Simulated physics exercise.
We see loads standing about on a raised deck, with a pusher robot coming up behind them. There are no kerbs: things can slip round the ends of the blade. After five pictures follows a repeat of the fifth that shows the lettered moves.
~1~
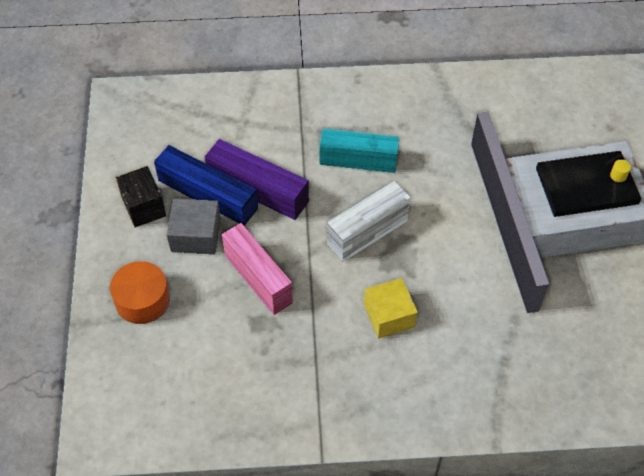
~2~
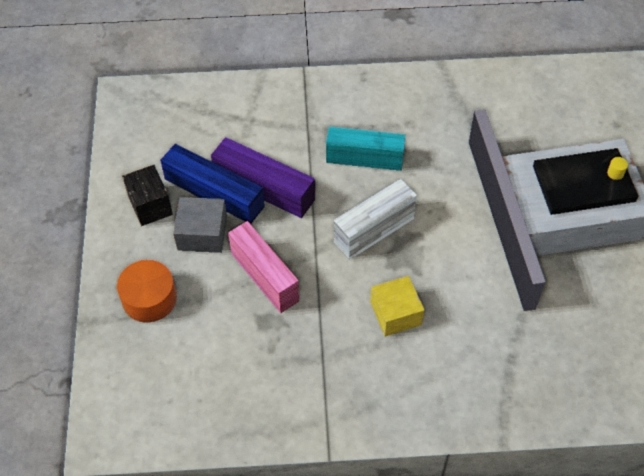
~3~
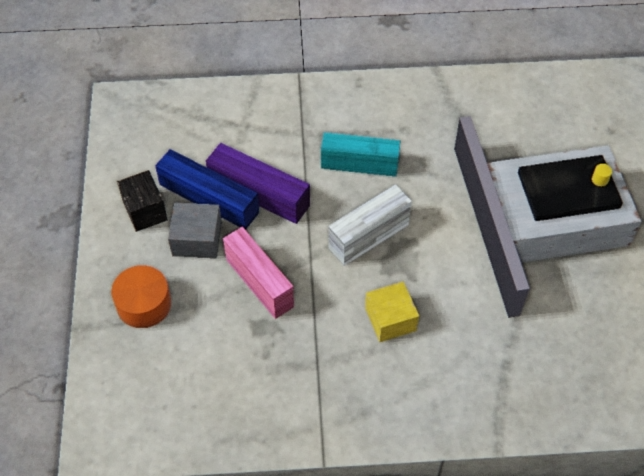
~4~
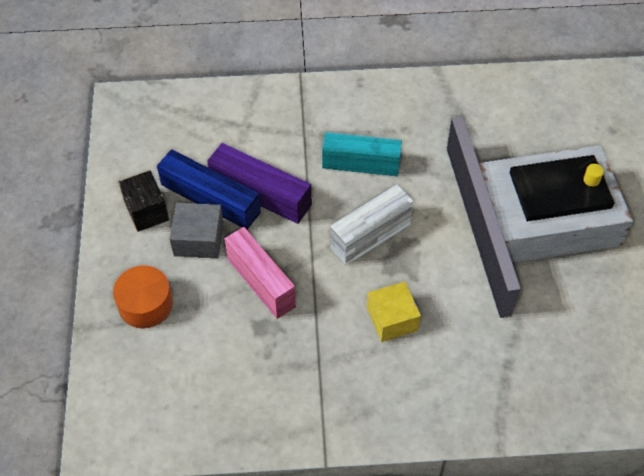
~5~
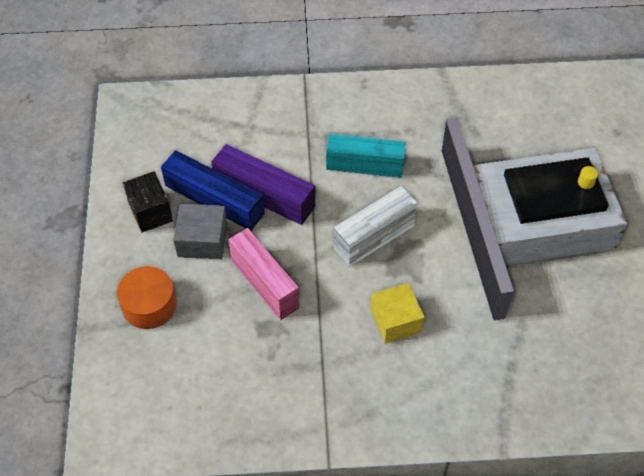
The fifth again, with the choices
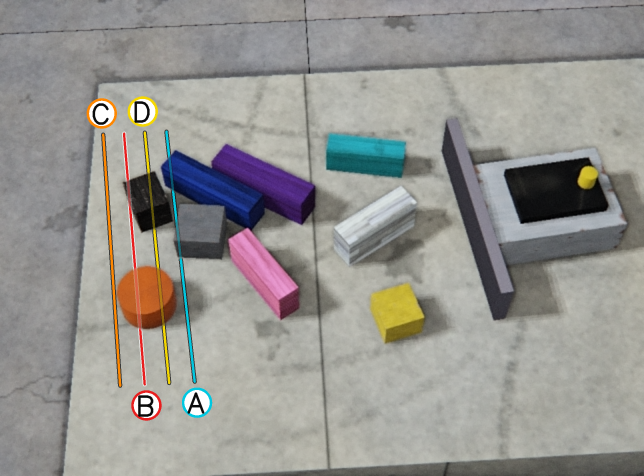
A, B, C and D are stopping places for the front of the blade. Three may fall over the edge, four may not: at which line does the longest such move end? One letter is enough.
The farthest such stop is D.
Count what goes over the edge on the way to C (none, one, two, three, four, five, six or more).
In all, six or more.
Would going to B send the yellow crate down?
No.
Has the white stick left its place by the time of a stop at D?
By then, yes.
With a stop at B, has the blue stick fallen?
Yes.
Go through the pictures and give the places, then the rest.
The first frame shows turquoise stick (359, 151); orange canister (140, 292); yellow crate (390, 308).
The second frame shows robot (578, 181); grey crate (201, 225).
The third frame shows robot (563, 188); purple stick (259, 183).
The fourth frame shows robot (555, 188); black crate (144, 201).
The fifth frame shows robot (548, 190); turquoise stick (366, 156); orange canister (147, 297); yellow crate (397, 313).
On the copy, A at (179, 246); B at (133, 249); C at (111, 250); D at (156, 248).
On D. First, robot (433, 196); turquoise stick (299, 163); yellow crate (354, 314).
Then, robot (318, 202); grey crate (167, 245); blue stick (180, 195).
Finally, robot (227, 206); black crate over the edge; grey crate over the edge; three fallen.
By contrast, A is within the limit but short; B drops four; C drops six.
